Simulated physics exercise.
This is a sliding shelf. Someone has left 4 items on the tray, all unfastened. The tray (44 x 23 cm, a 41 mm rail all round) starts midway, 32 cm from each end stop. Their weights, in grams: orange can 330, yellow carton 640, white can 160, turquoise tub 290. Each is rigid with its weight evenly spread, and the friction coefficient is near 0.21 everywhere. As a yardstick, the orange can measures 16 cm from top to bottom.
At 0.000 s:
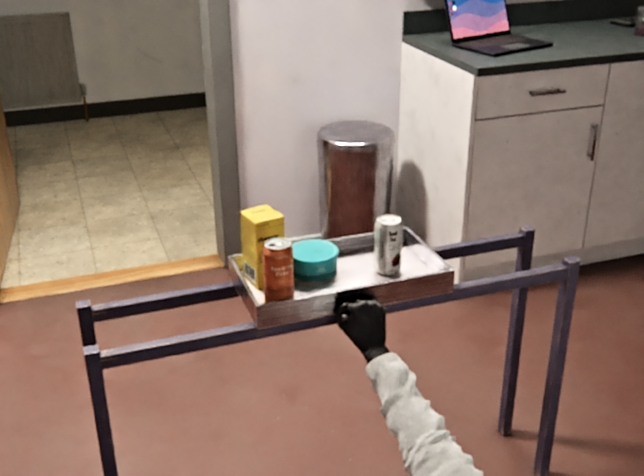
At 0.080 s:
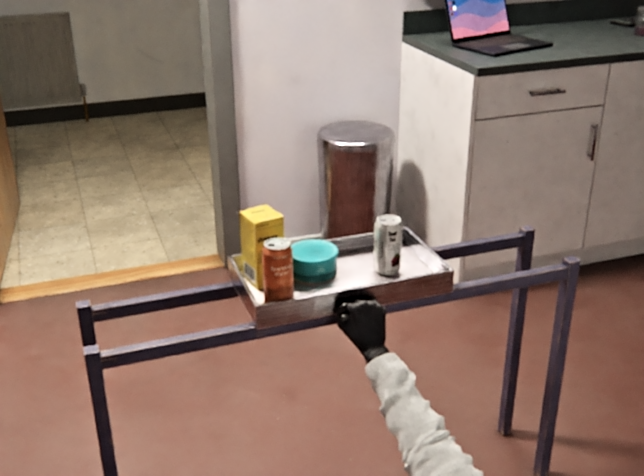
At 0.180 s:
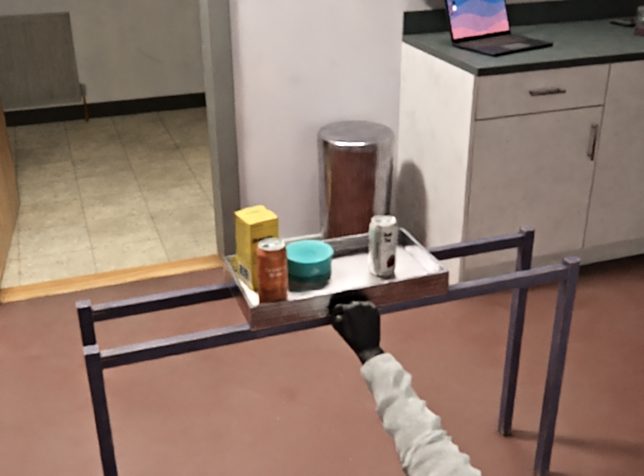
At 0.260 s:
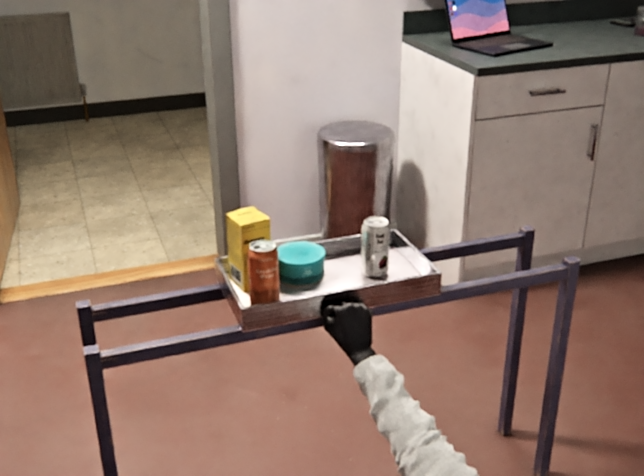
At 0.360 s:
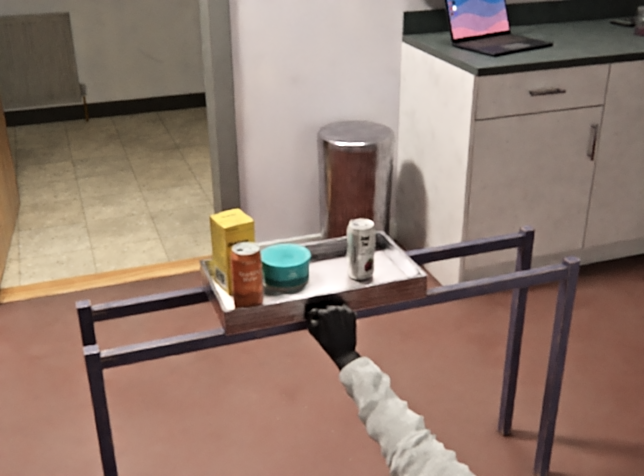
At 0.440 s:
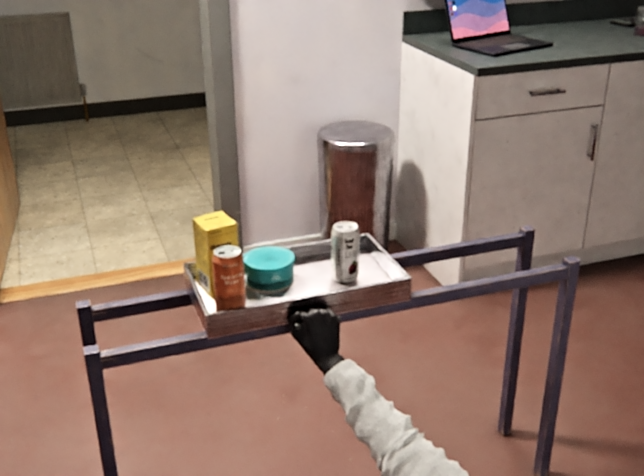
A shallow tray rests across two dark rails above a reddish floor, seen from slightly above in a room with a doorway, a metal bin and a laptop on a counter. On it stand a yellow carton and an orange can at left, a turquoise tub beside them and a white can at right. Initially still, the tray slides slightly left with its items, a black-gloved hand at its front edge, while the view stays fixed.
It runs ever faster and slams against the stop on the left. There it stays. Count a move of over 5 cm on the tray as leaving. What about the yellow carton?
The yellow carton stays put.
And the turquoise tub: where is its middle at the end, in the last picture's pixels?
Near (157, 288).
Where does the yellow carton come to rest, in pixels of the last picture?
Around (109, 273).
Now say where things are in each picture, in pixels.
The first picture shows tray midway; yellow carton (263, 247); orange can (279, 276).
The second picture shows tray midway; turquoise tub (313, 262); orange can (278, 277).
The third picture shows tray 1 cm left; white can (383, 246); turquoise tub (308, 263).
The fourth picture shows tray 3 cm left; orange can (264, 279); white can (375, 248).
The fifth picture shows tray 7 cm left; turquoise tub (285, 266); orange can (247, 282).
The sixth picture shows tray 10 cm left; yellow carton (217, 255); white can (345, 253).
Around 0.84 s, tray 32 cm left; yellow carton at 5° to upright near (105, 272); orange can at 22° to upright; white can shifted 8 cm.
Around 0.94 s, tray 32 cm left; yellow carton shifted 2 cm near (110, 273); orange can at 44° to upright; white can shifted 13 cm.
Finally (1.7 s), on their side or leaning hard on the tray, orange can; not toppled but over 5 cm from the start, white can; the other 2 still in place (within 5 cm). In the last view, yellow carton near (109, 273).
